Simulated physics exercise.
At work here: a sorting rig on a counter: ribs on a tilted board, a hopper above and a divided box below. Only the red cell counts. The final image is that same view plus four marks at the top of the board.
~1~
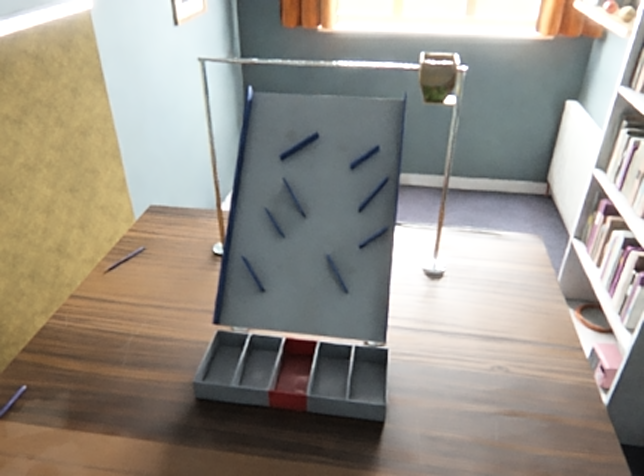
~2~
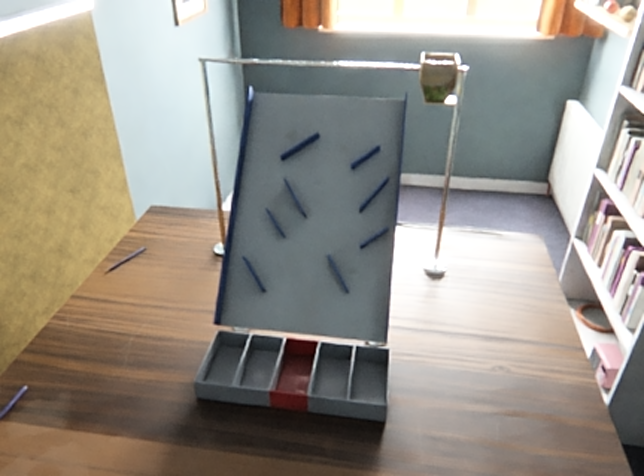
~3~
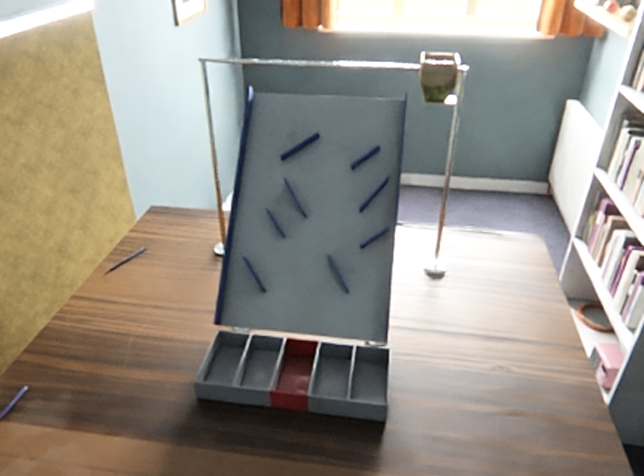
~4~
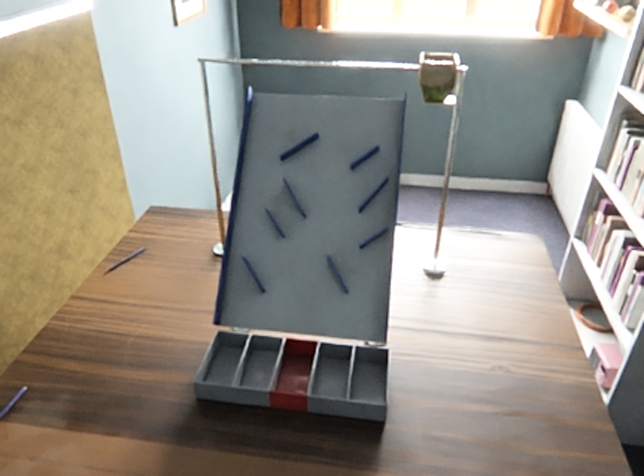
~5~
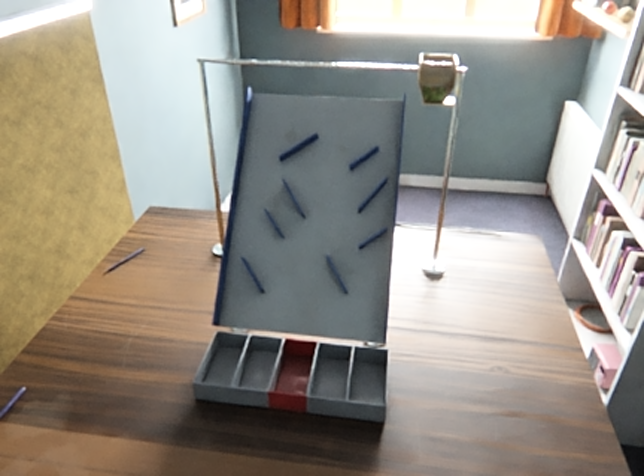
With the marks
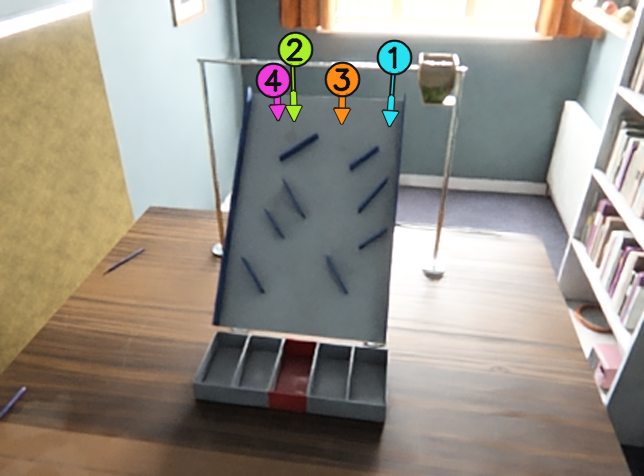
The clip opens on a tilted grey board with dark blue ribs standing on a wooden surface, a small container on the metal bar above and a divided box with a red middle cell below. Nothing visibly moves from start to end; the container, ribs and empty cells all stay in place.
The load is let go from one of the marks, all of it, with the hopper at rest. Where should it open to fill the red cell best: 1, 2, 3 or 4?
3.
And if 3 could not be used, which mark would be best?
4 it is.
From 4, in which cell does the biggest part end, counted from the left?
The first from the left.
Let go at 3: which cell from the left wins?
The third.
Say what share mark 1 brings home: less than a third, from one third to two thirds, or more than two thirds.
Less than a third.
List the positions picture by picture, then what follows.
Hopper at (436, 92), dried peas, door shut, in the first picture.
Ribs (280, 156) to (318, 132), (351, 165) to (380, 145), (284, 178) to (304, 214), in the second picture.
Ribs (360, 208) to (388, 177), (266, 208) to (283, 235), (360, 246) to (389, 226), in the third picture.
Ribs (242, 257) to (262, 290), (328, 255) to (347, 292), in the fourth picture.
Red cell at (287, 401), number 3 of 5 from the left, in the fifth picture.
On the marked copy, mark 1 meets the board at (389, 120); mark 2 meets the board at (294, 115); mark 3 meets the board at (341, 118); mark 4 meets the board at (277, 114).
For mark 1, a small part in the red cell, most in other cells, a small part outside the box.
For mark 2, a small part in the red cell, most in other cells, a small part outside the box.
For mark 3, about half in the red cell, about a third in other cells, a small part outside the box.
For mark 4, about a third in the red cell, about half in other cells, a small part outside the box.
